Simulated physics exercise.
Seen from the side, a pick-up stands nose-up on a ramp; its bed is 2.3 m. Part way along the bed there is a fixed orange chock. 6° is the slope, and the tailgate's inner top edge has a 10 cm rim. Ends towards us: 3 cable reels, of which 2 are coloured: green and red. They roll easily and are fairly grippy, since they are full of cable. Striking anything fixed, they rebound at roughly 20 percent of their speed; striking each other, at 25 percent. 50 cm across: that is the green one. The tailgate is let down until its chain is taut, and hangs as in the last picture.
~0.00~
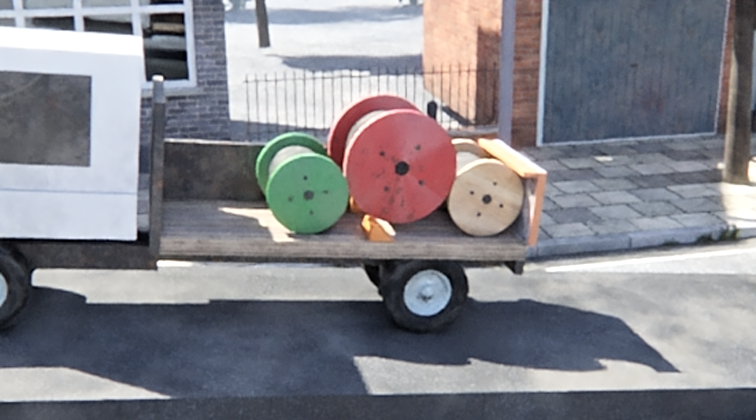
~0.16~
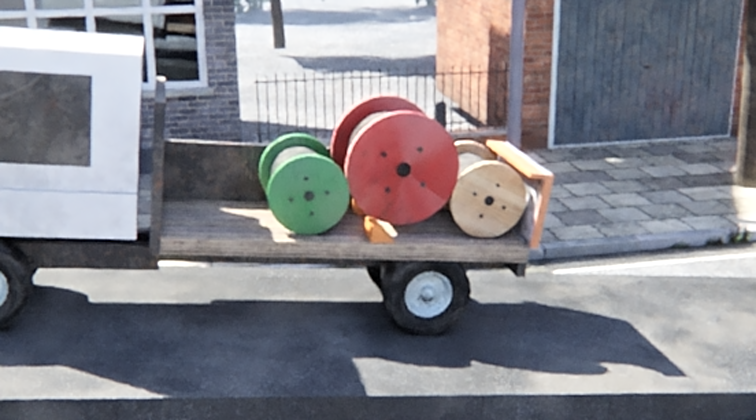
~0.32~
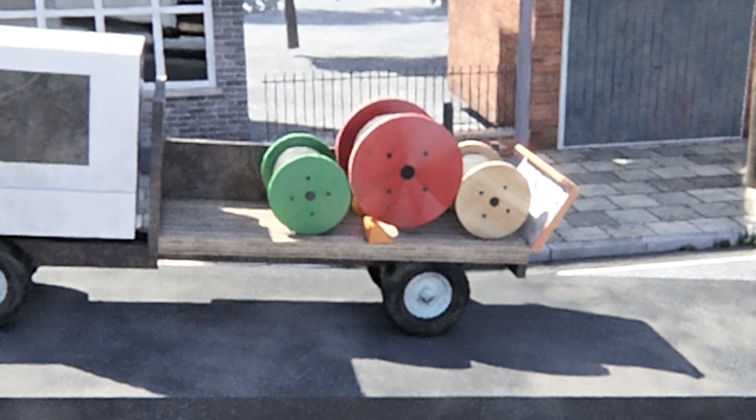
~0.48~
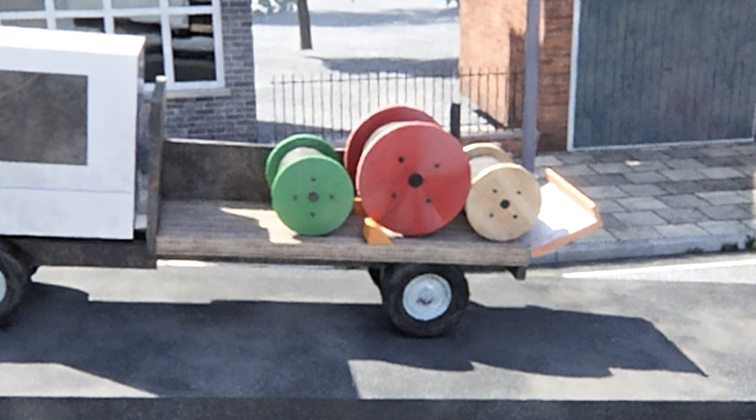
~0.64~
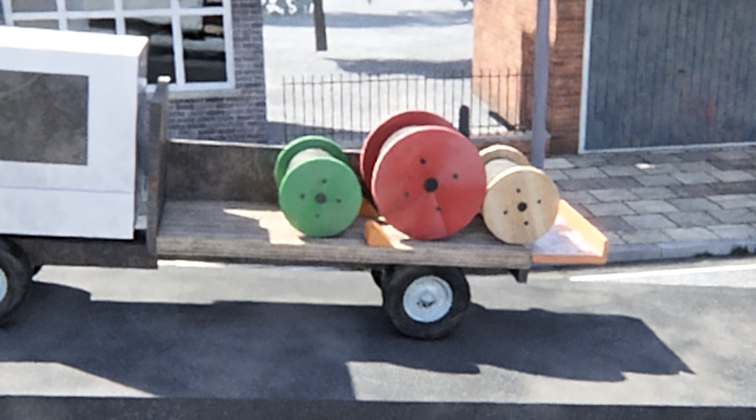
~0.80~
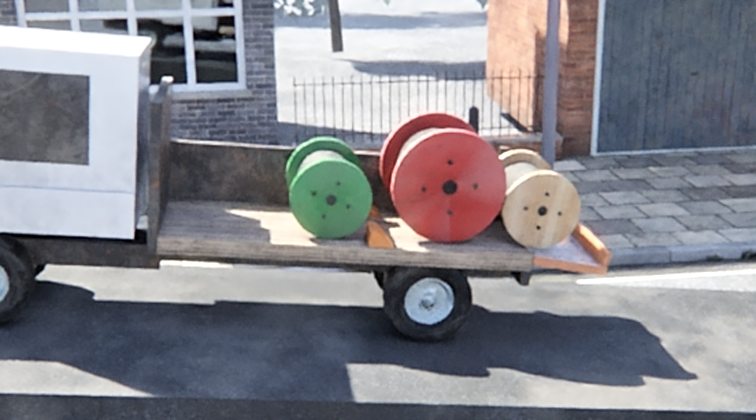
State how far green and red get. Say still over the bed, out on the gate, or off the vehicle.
For green: Still over the bed. For red: Still over the bed.
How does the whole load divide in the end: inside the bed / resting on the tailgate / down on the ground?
The split comes out as 2, 1 and 0.
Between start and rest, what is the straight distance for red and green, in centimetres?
For red it's 50, and for green it's 20.
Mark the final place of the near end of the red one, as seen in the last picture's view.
Near pixel (487, 191).
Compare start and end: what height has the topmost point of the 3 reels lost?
Roughly 15 cm.
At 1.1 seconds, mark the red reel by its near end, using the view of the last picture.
Position: About (489, 191).
By 1.1 s, green is on the bed, 125 cm short of the hinge, rolling left; red is on the bed, 30 cm short of the hinge, rolling right; 0 of 3 are out.
By 1.4 s, as before, green, red; 0 of 3 are out.
By 1.7 s, green is on the bed, 125 cm short of the hinge, rolling left; red is on the bed, 35 cm short of the hinge; 0 of 3 are out.
Finally (2.1 s), green is on the bed, 125 cm short of the hinge; red is on the bed, 30 cm short of the hinge; 0 of 3 are out.
